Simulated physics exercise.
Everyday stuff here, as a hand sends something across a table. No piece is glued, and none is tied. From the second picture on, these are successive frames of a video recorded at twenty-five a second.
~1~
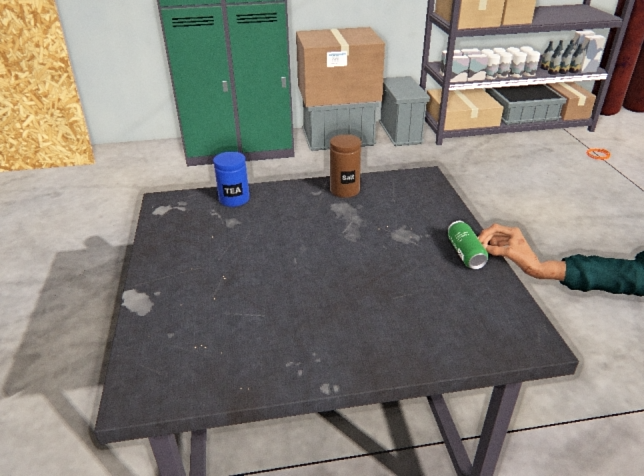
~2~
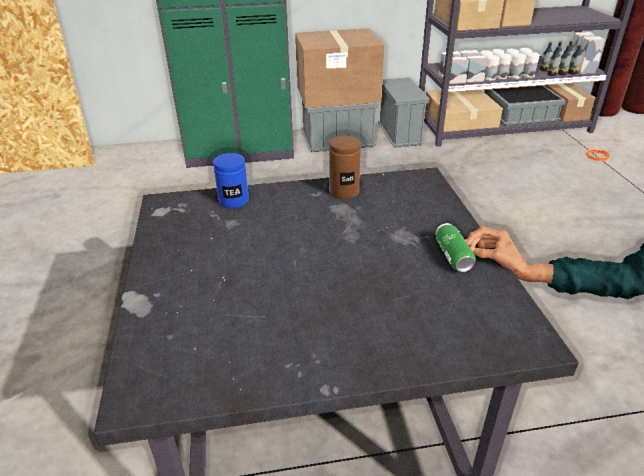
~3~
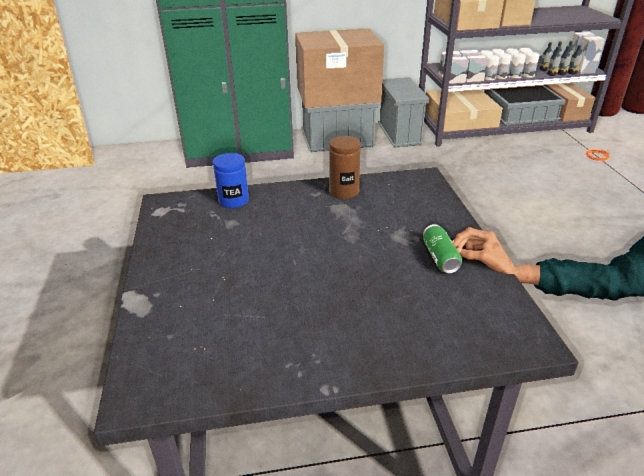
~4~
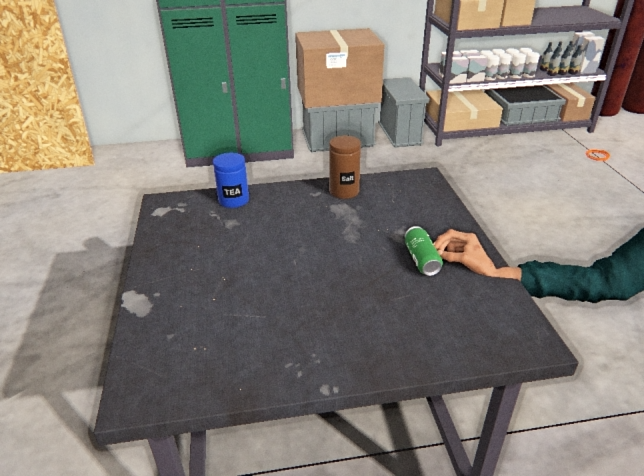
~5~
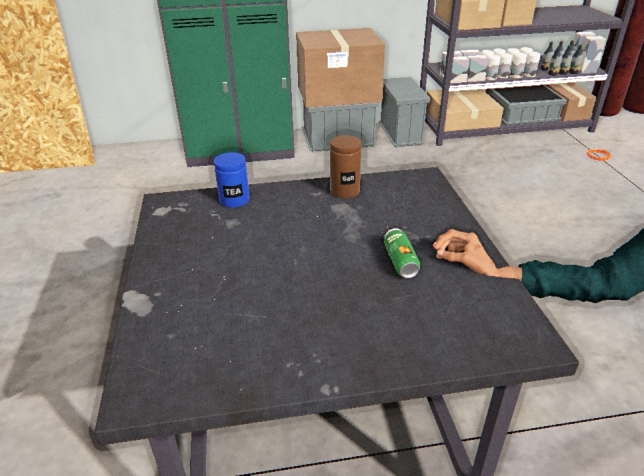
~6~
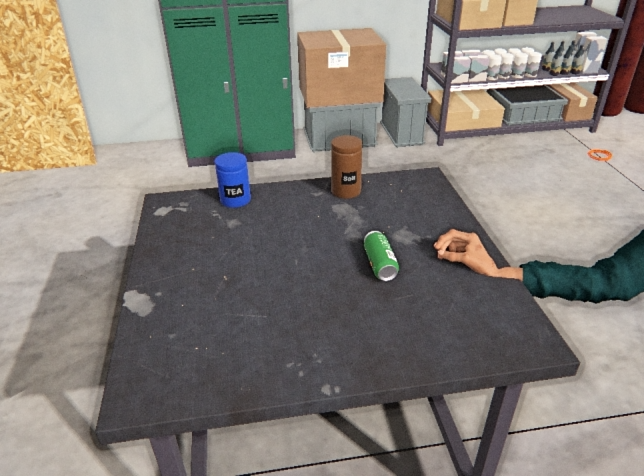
A hand slides a green can left across a dark table, then releases it, still moving.
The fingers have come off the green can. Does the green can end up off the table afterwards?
My guess is it comes off the table.
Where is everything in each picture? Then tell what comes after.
The first frame shows under the hand; green can (467, 245).
The second frame shows under the hand; green can (455, 247).
The third frame shows under the hand; green can (442, 249).
The fourth frame shows green can (423, 251).
The fifth frame shows green can (402, 253) moved about its own width.
The sixth frame shows green can (381, 256) moved well along.
Then, 0.20 s later than the last frame, green can moved well along near (274, 267).
Then, 0.50 s later than the last frame, green can moved well along near (126, 284).
Then, 0.80 s later than the last frame, green can now off the table.
Then, 1.10 s later than the last frame, things are still on the move.
When it is over, off the table, green can.
